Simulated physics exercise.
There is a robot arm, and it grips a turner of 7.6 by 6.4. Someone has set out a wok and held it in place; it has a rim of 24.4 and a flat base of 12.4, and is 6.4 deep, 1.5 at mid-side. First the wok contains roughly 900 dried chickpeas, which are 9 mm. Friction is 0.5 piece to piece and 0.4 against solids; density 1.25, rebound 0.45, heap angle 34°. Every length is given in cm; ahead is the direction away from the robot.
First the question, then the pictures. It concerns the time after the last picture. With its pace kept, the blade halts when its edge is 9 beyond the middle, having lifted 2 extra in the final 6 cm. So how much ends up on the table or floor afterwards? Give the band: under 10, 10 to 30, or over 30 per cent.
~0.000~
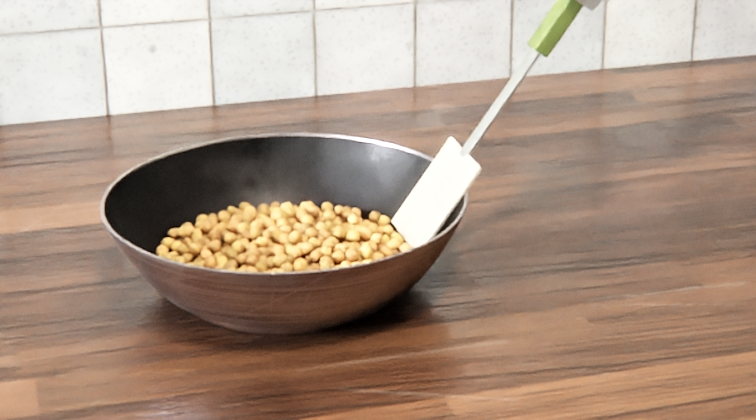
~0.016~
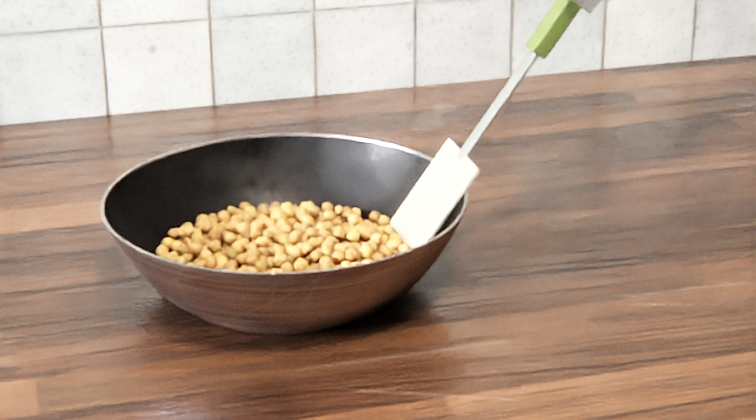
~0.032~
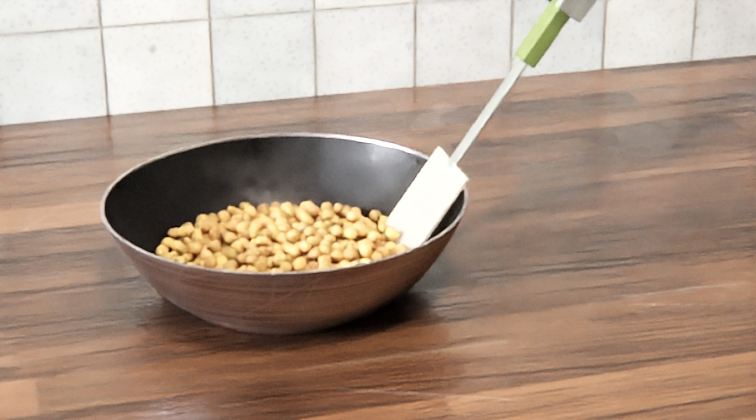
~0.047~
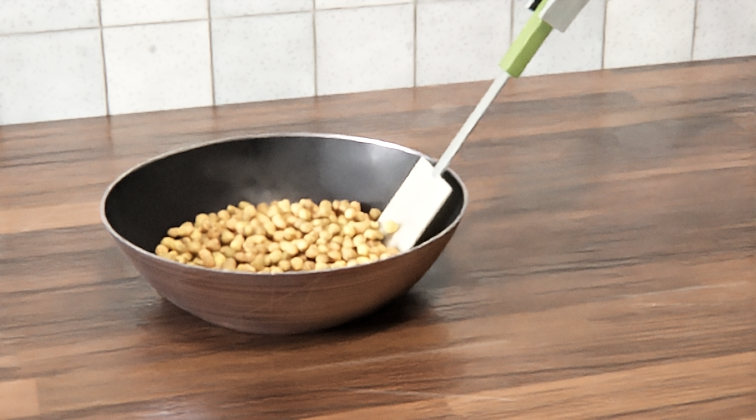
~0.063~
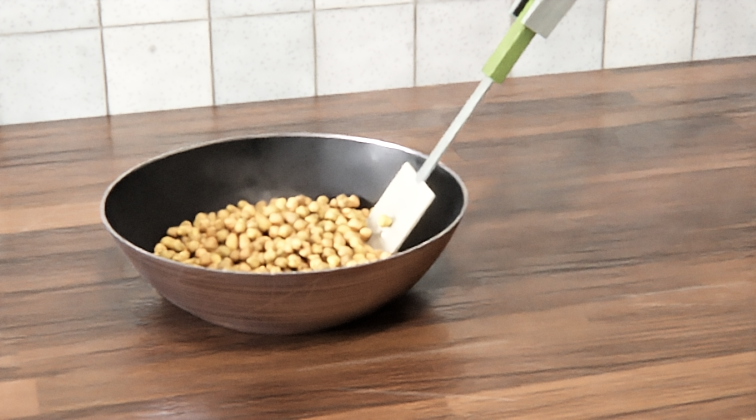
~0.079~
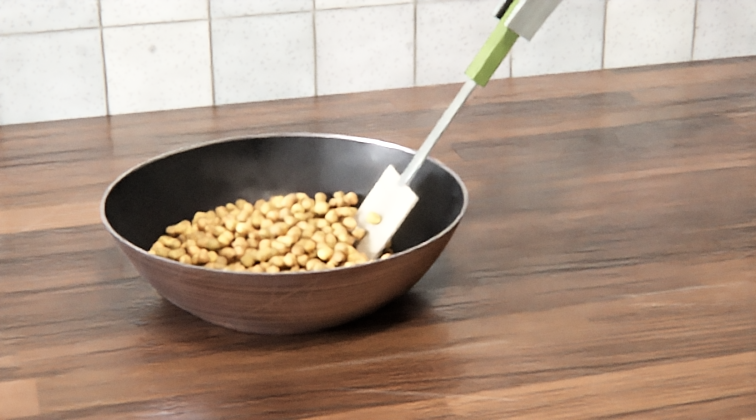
10 to 30 per cent.
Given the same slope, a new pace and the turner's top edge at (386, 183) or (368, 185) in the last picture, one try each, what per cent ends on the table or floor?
About 25 and 30 per cent.
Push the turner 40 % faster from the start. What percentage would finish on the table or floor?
Estimated share: Some 25 %.
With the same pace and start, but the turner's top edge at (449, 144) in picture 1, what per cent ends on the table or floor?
Some 25 per cent.
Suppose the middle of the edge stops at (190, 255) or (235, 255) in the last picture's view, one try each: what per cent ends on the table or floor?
Some 5 and 0 per cent.
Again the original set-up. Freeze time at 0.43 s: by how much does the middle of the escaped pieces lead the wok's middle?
Roughly 18 centimetres ahead.
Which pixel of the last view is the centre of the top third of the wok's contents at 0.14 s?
At about (245, 245).
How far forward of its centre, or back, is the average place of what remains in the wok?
The balance point is about 2.0 cm ahead.
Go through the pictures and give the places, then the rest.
The first frame shows turner top edge at (466, 152), sloping 54°; upper third of the load around (284, 248), from x 155 to 410, top at y 205; 900 in the wok.
The second frame shows turner top edge at (464, 153), sloping 54°; upper third of the load around (284, 248), from x 155 to 410, top at y 205.
The third frame shows turner top edge at (454, 162), sloping 54°; upper third of the load around (287, 248), from x 155 to 410, top at y 205.
The fourth frame shows turner top edge at (437, 173), sloping 54°; upper third of the load around (290, 246), from x 155 to 415, top at y 205.
The fifth frame shows turner top edge at (421, 178), sloping 54°; upper third of the load around (291, 245), from x 155 to 415, top at y 200.
The sixth frame shows turner top edge at (404, 181), sloping 54°; upper third of the load around (283, 246), from x 150 to 415, top at y 195; 900 in the wok.
By 0.14 s, sloping 54°, highest piece 6 above the table; 900 in the wok.
By 0.20 s, sloping 54°, highest piece 6 above the table; 900 in the wok.
By 0.43 s, sloping 54°, highest piece 13 above the table; 697 in the wok, 60 on the table or floor, 143 on the blade or in flight.
By 1.48 s, sloping 54°, highest piece 5 above the table; 697 in the wok, 203 on the table or floor.
Final count, 697 in the wok, 203 on the table or floor. That is 23 % on the table or floor.
